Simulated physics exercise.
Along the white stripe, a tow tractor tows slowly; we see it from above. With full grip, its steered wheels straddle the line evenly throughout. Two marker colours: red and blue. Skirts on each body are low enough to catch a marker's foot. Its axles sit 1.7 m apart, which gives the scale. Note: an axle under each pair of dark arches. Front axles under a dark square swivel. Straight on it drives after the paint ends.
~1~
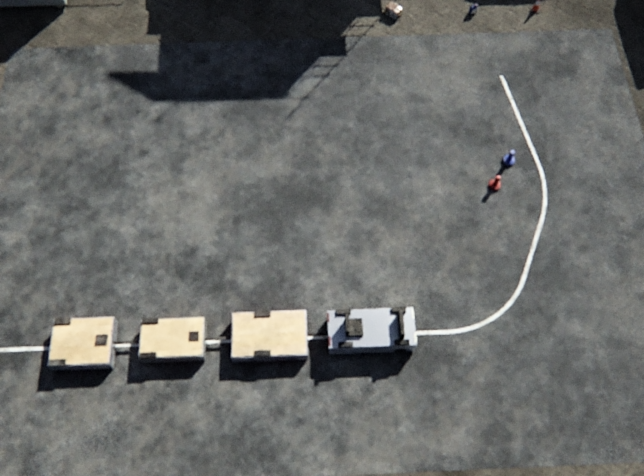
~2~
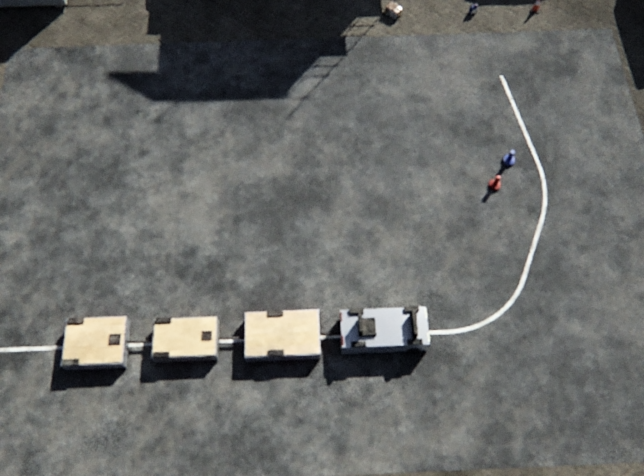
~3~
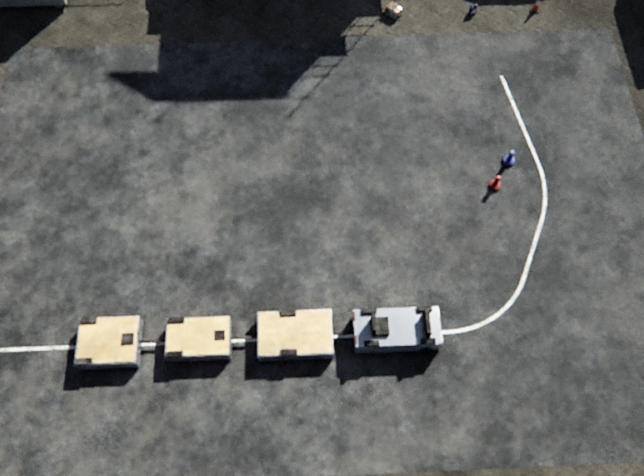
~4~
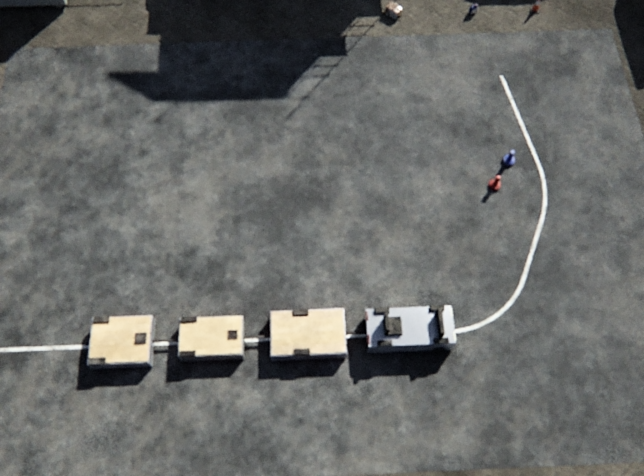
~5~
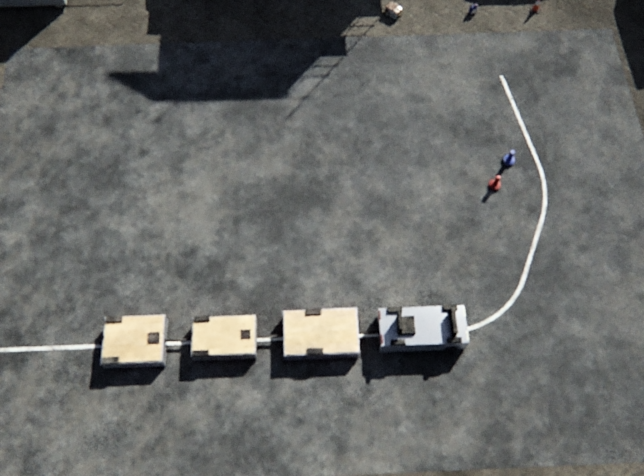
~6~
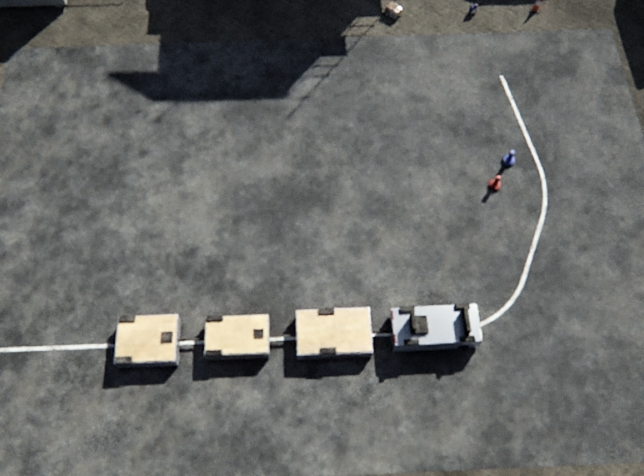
The clip shows, from above, a tow tractor slowly pulling three pale trailers rightward along a white line on grey pavement, nearing the start of its curve, while a red and a blue marker stay still near the line's bend.
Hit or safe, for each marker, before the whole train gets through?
Red hit, blue hit.
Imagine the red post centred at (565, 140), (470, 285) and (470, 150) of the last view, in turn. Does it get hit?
One: Stays safe. Two: Gets hit. Three: Stays safe.
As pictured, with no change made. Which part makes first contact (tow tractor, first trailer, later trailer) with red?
The first contact with red comes from some trailer farther back.
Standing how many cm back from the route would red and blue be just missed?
For red around 15, for blue around 65.
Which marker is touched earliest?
The blue marker.
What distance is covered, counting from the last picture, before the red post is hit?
Contact happens once about 15.5 m more has been driven.
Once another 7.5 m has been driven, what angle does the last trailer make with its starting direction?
Measured against where it started, the last trailer sits at some 5°.
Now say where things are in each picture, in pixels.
The first picture shows nose (410, 326); last axle (60, 342); still straight; red (496, 183), blue (510, 158); 3 trailers.
The second picture shows nose (423, 325); last axle (73, 341); still straight.
The third picture shows nose (436, 325); last axle (86, 341); still straight.
The fourth picture shows nose (449, 324); last axle (99, 340); still straight.
The fifth picture shows nose (462, 324); last axle (112, 340); still straight.
The sixth picture shows nose (475, 322); last axle (125, 339); turned 1°; red (496, 183), blue (510, 158).
After another 4.4 m, the last axle is at (259, 334) of the last picture, on the line.
After another 8.9 m, the last axle is at (387, 324) of the last picture, 15 cm off the line.
After another 10.4 m, the last axle is at (428, 311) of the last picture, 50 cm off the line; the first trailer has hit blue.
After another 15.6 m, the last axle is at (517, 215) of the last picture, 90 cm off the line; the third trailer has hit red.
After another 22.2 m, the last axle is at (499, 61) of the last picture, 15 cm off the line; 2 of 2 struck in all.
